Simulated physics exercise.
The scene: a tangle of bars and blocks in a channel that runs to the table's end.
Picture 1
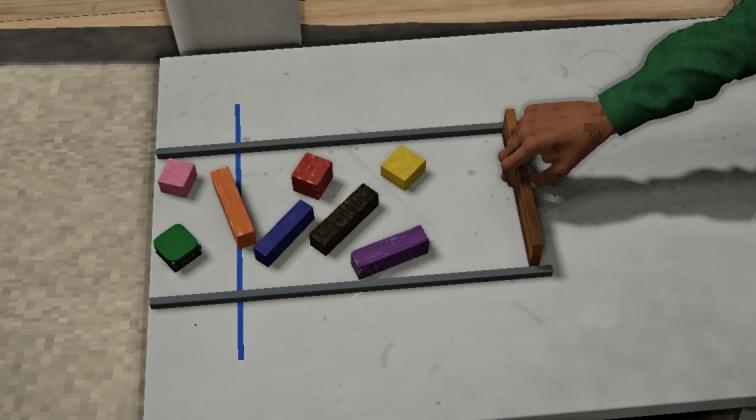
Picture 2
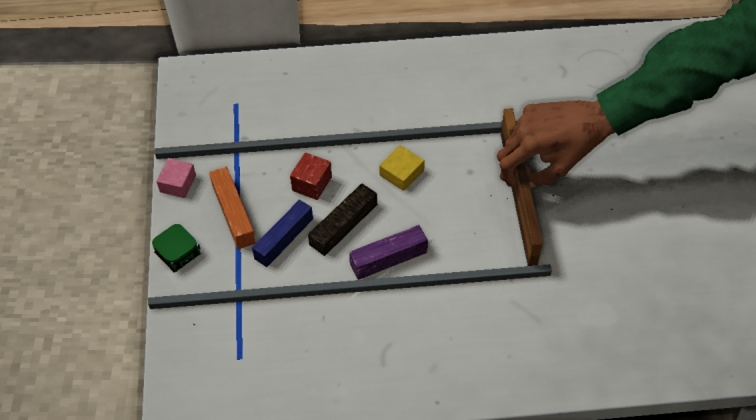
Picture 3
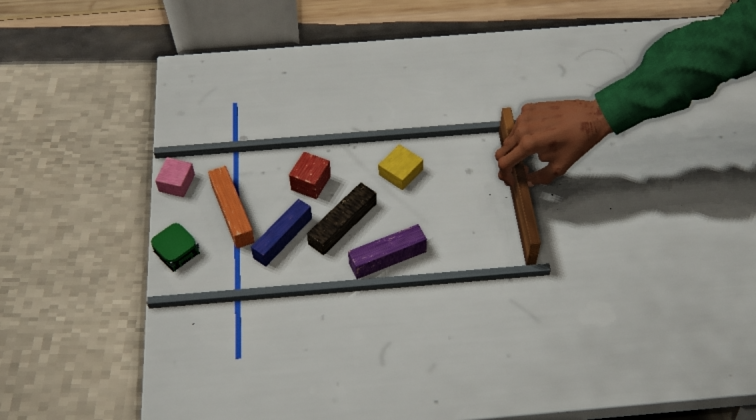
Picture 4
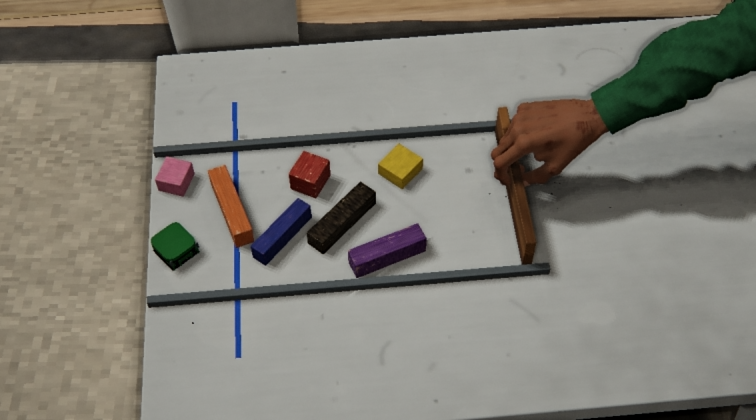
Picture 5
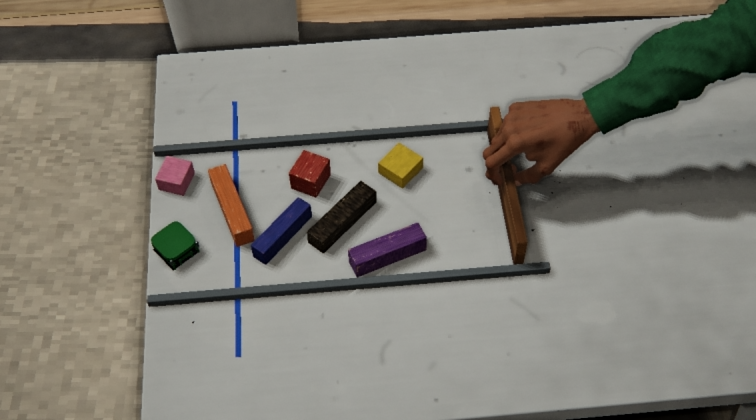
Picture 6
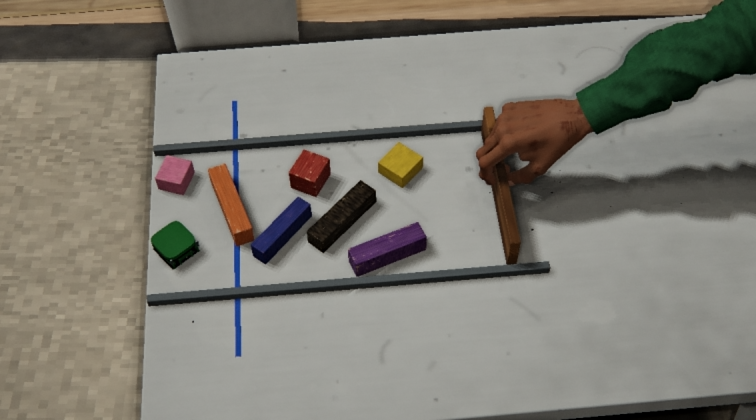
A pale tabletop, seen from above at an angle, holds a channel between two grey rails, with a blue line of tape crossing its left part. Pink and green blocks sit at left, an orange bar by the tape, then blue, black and purple bars and red and yellow blocks. A green-sleeved hand slides a brown board slightly left while the pieces stay put.
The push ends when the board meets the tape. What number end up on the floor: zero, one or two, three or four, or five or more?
The number that fall off is one or two.
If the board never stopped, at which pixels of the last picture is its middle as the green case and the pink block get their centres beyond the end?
For the green case at (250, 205), for the pink block at (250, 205).
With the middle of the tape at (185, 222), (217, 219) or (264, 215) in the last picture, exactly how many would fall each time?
Try by try, 5, 3 and 0.
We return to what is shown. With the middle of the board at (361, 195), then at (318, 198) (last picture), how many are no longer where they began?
By then 4, and 6.
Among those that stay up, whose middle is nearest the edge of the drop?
That is the orange bar.
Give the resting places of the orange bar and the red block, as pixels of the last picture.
About (161, 194), and the other about (188, 183).
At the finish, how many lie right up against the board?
It touches 3.
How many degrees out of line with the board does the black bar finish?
About 40°.
A little later, none off yet; pink block at rest near (175, 175); green case at rest near (175, 245); orange bar at rest near (231, 204).
Next, none off yet; pink block at rest near (175, 175); green case at rest near (175, 245); orange bar moving near (222, 200).
When it is over, the number that fall off is one or two; down, green case and pink block.
